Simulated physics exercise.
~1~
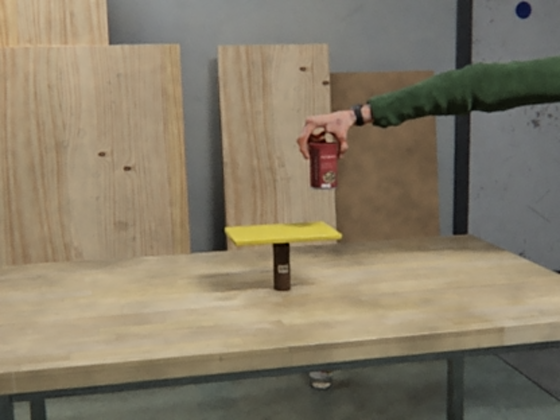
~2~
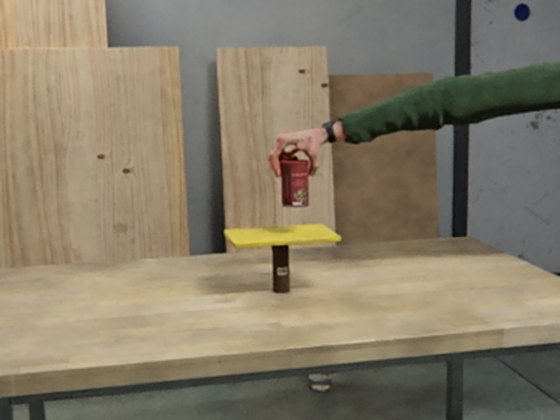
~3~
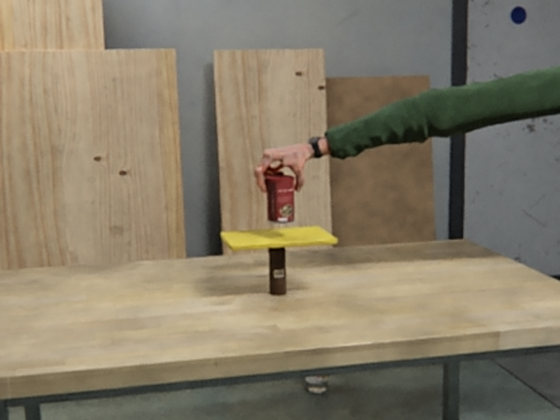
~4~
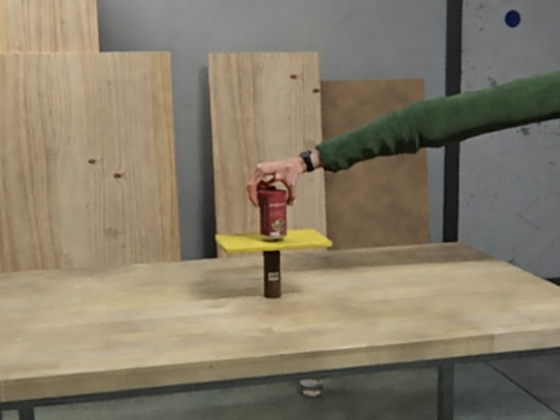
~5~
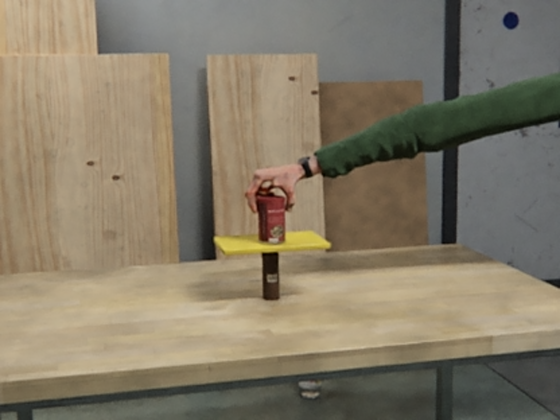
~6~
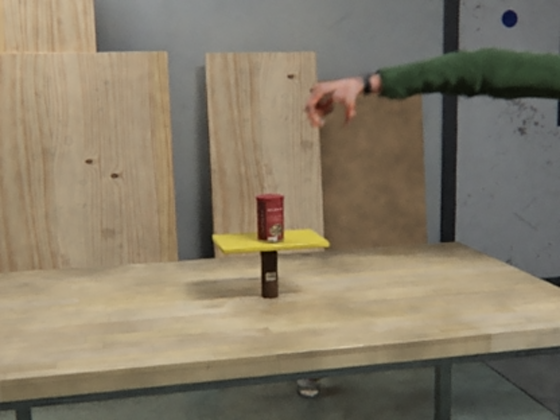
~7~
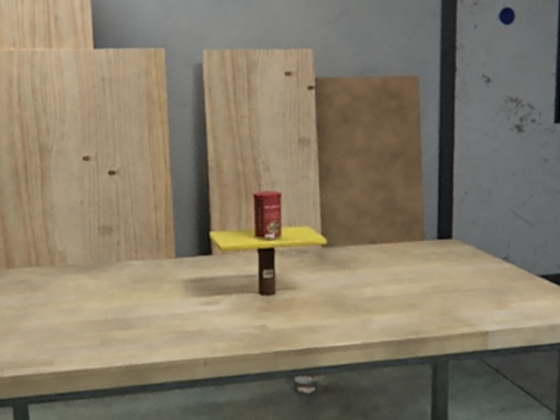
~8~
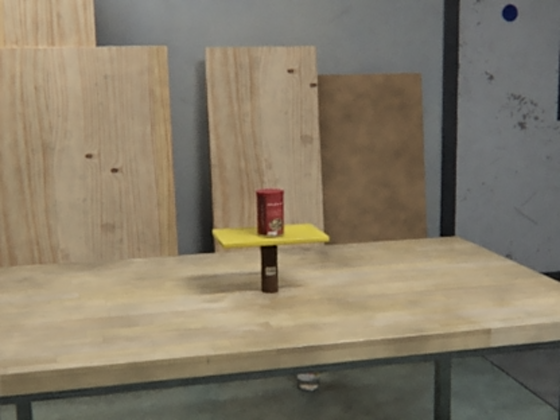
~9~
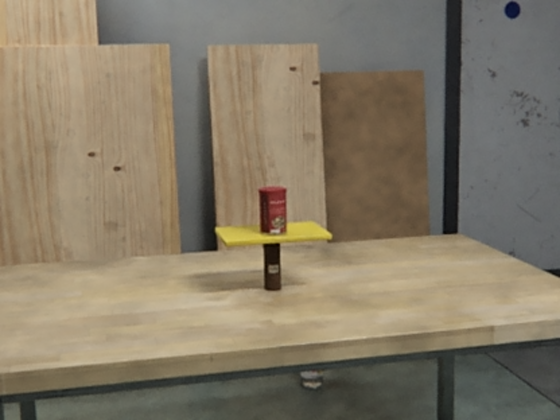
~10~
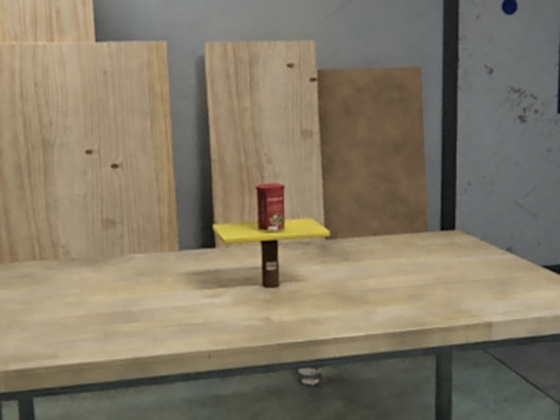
A red tin was lowered by a hand onto a yellow lid balanced on top of a small brown shaker on a wooden table, and after the hand let go and drew away to the right, the whole stack stayed standing.
